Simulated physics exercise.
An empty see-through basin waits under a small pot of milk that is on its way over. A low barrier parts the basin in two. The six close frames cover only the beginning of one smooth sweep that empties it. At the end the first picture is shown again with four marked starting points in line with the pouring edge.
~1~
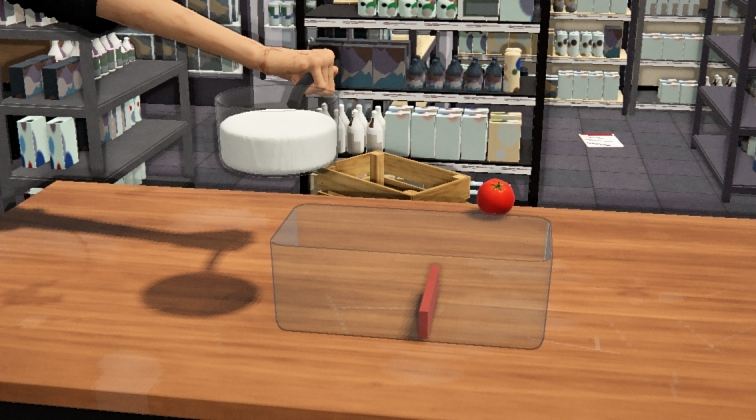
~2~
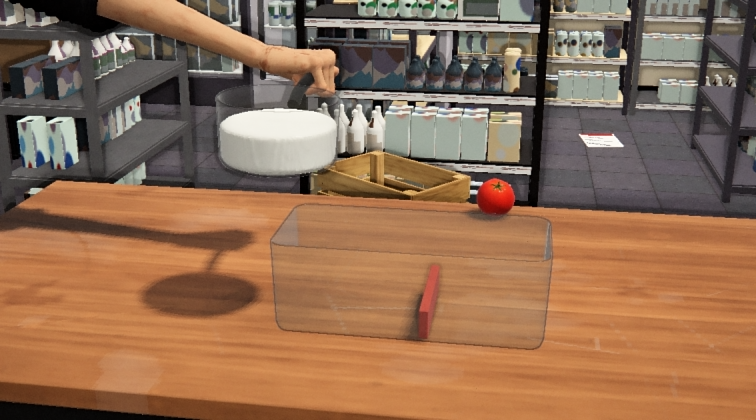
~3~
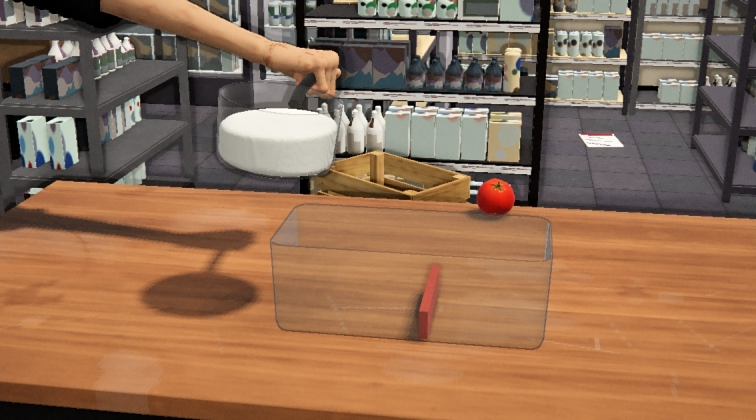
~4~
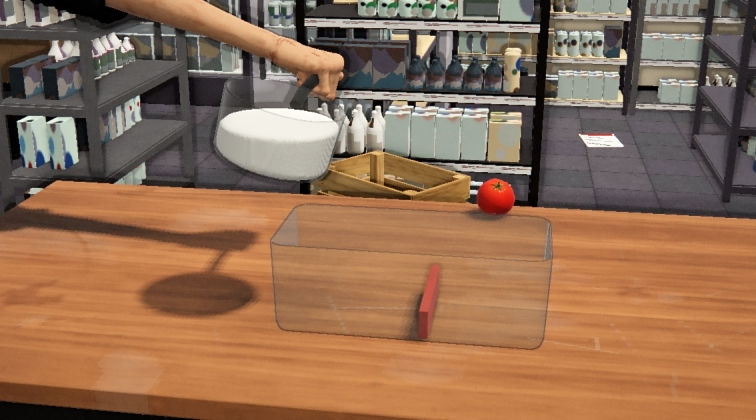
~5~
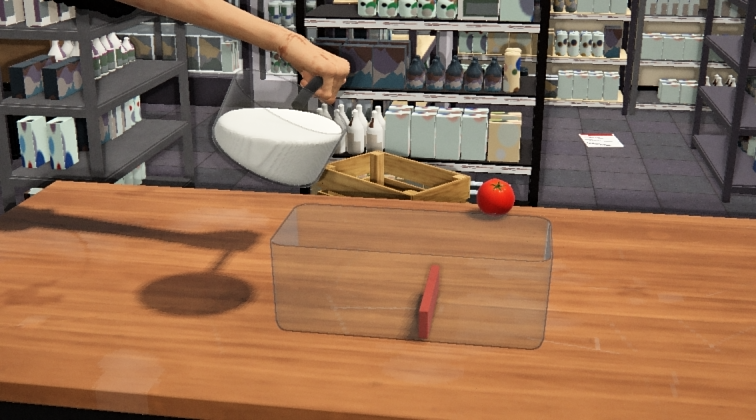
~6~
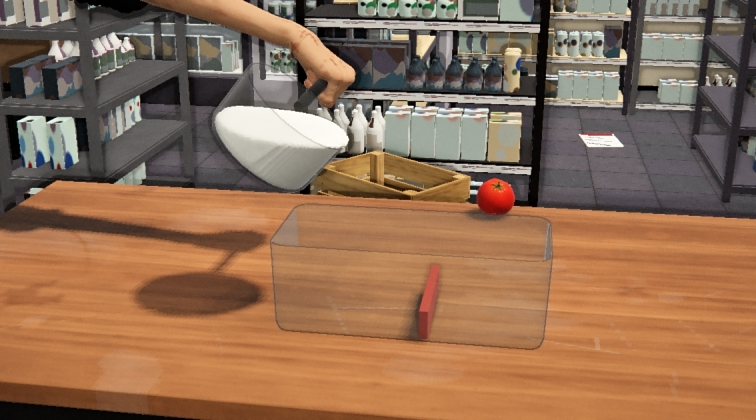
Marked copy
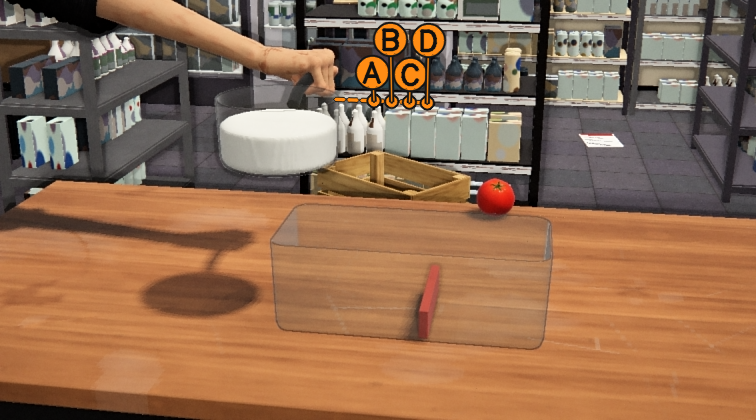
The clip opens with a hand holding a clear pot of white liquid above a wooden counter, beside a transparent basin with a low red divider and a tomato behind it. The pot stays nearly level at first, then the hand tilts it steadily rightward until the liquid reaches its lip.
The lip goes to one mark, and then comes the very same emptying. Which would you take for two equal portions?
The best place is C.
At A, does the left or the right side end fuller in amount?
The left one.
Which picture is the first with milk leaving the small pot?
In picture 6.
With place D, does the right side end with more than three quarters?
No, it does not.
In orange, A at (374, 100); B at (391, 101); C at (409, 102); D at (427, 102).
With A, about 79 % ends left of the wall and 15 % right of it; 6 % is lost outside.
With B, about 67 % ends left of the wall and 29 % right of it; 4 % is lost outside.
With C, about 52 % ends left of the wall and 46 % right of it.
With D, about 35 % ends left of the wall and 63 % right of it.
